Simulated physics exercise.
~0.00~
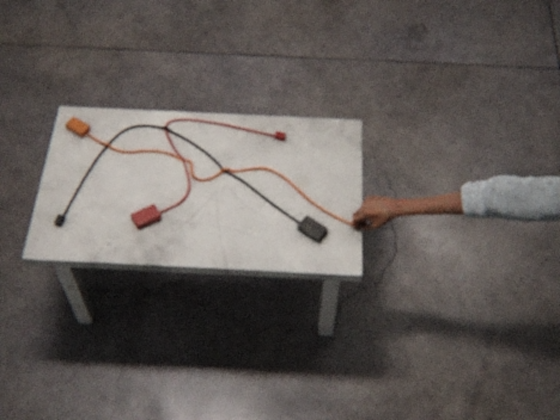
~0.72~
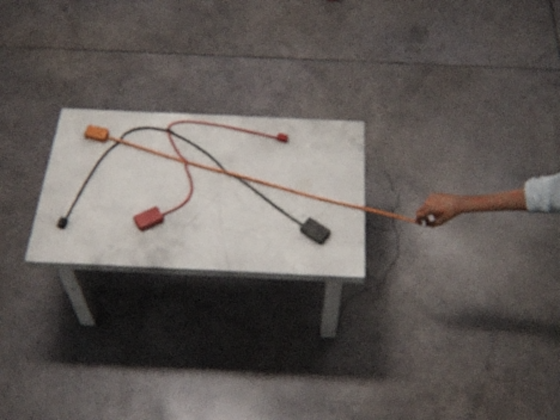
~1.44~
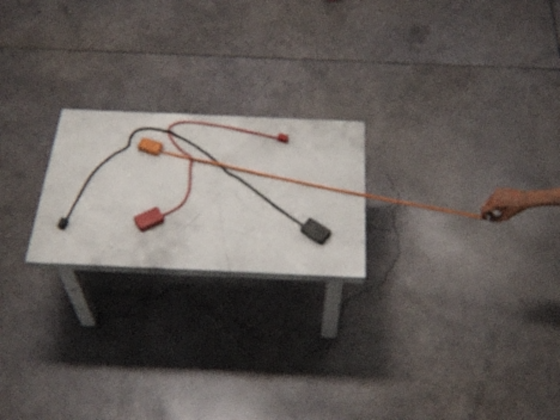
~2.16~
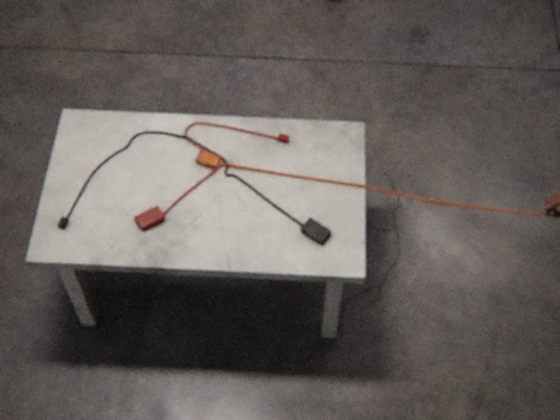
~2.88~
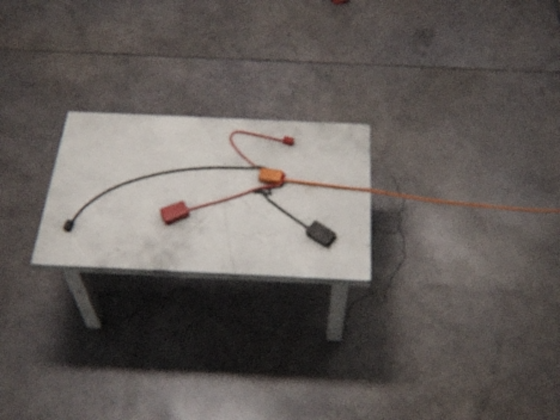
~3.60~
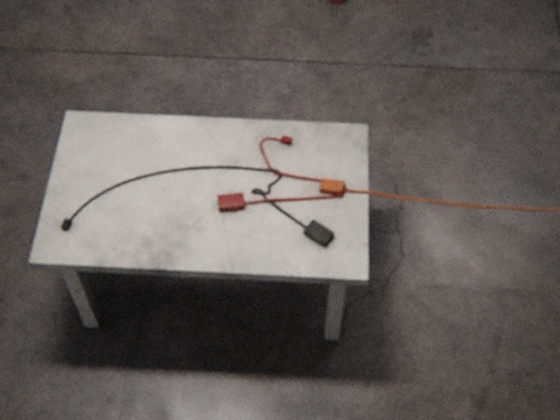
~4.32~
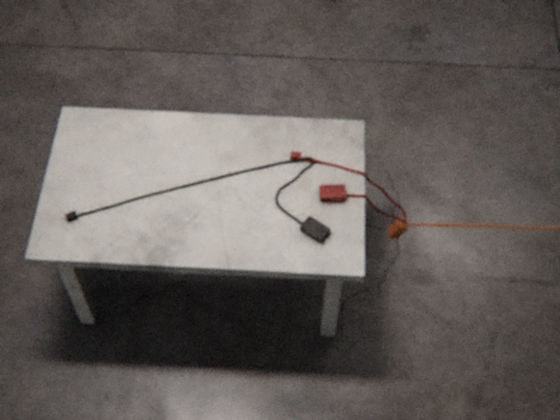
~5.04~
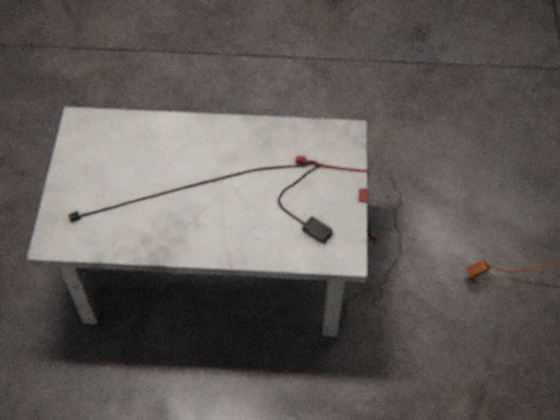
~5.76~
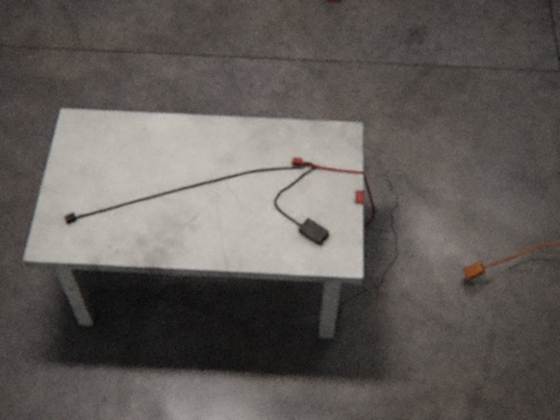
A pale workbench stands on a grey concrete floor, seen from above by a slightly swaying camera. Three tangled leads lie on it, with an orange charger at the upper left, a red one near the front and a black one at the lower right. A hand at the right edge pulls the orange lead rightward and leaves view. The orange charger slides across, dragging the red charger along, and drops off the right side. It ends on the floor, the red charger hangs at the table's edge, and the black charger stays put.
